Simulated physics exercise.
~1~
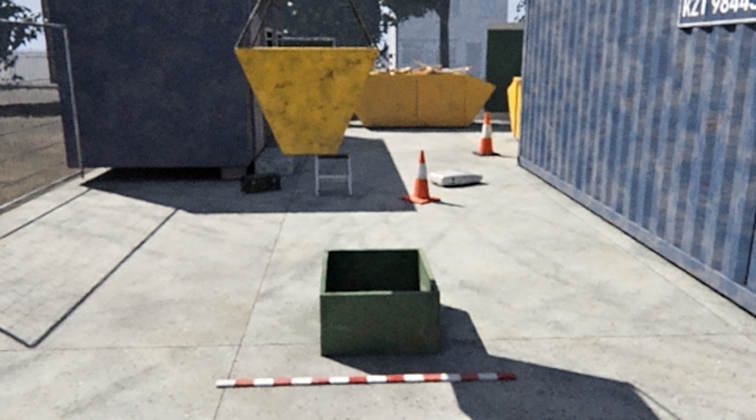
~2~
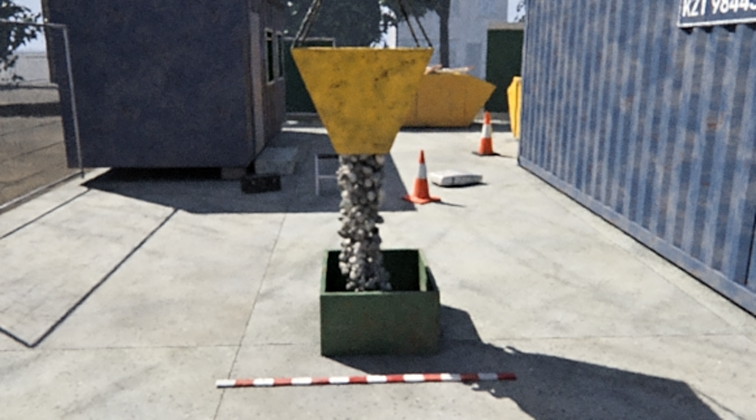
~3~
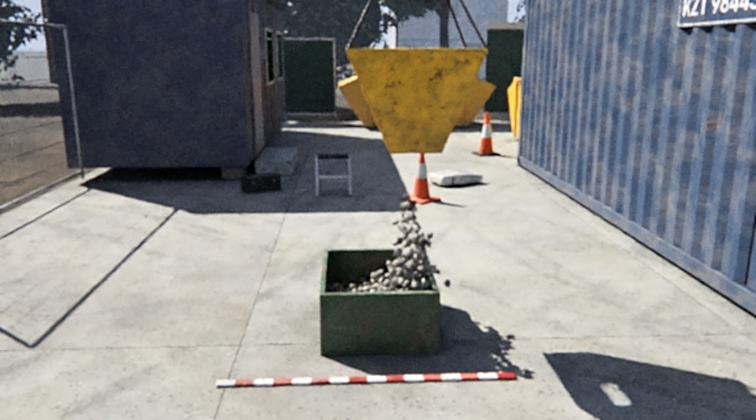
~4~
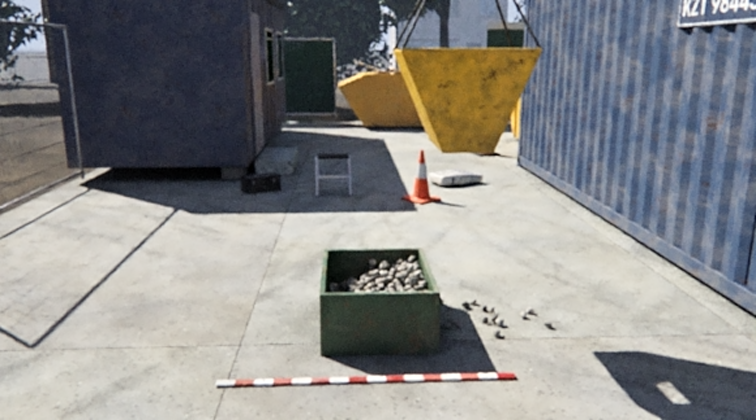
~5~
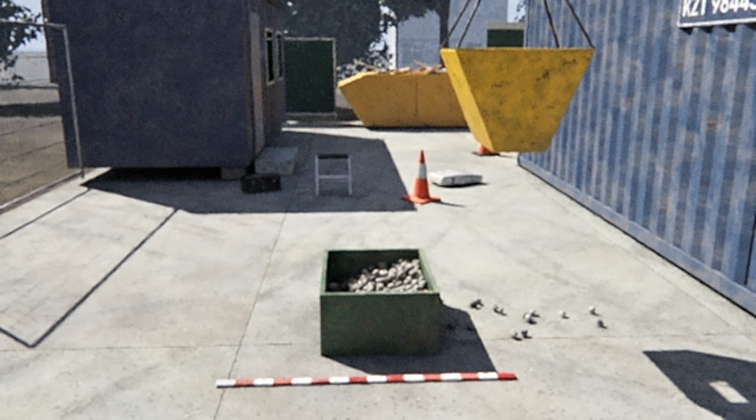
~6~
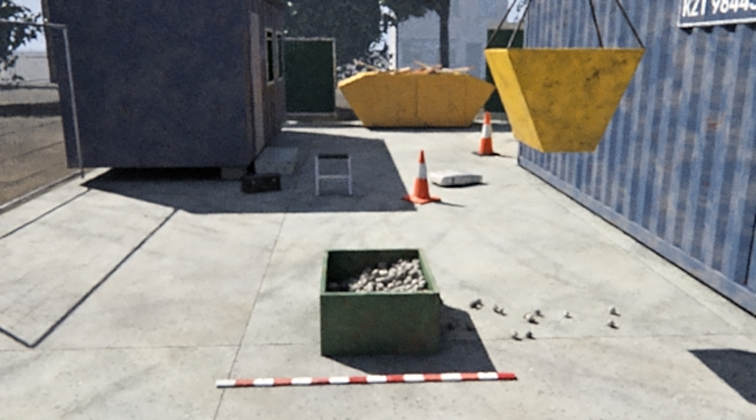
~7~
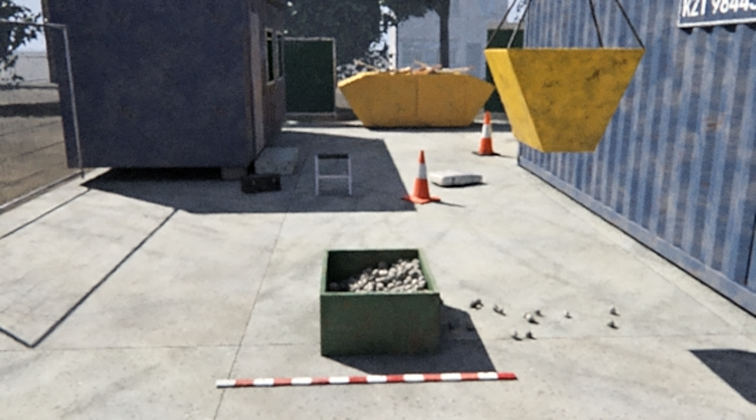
To begin with, a yellow hopper hangs from chains above a sunlit concrete yard, with an empty green bin standing behind a red and white striped staff. The hopper moves to the right and, once over the bin, pours a thick column of grey rounded stones into it. It keeps travelling right as the last stones drop near the bin's right side. A few land on the ground beyond and scatter rightwards. The empty hopper carries on towards the blue container and stops, leaving most stones heaped in the bin and a handful lying to its right.
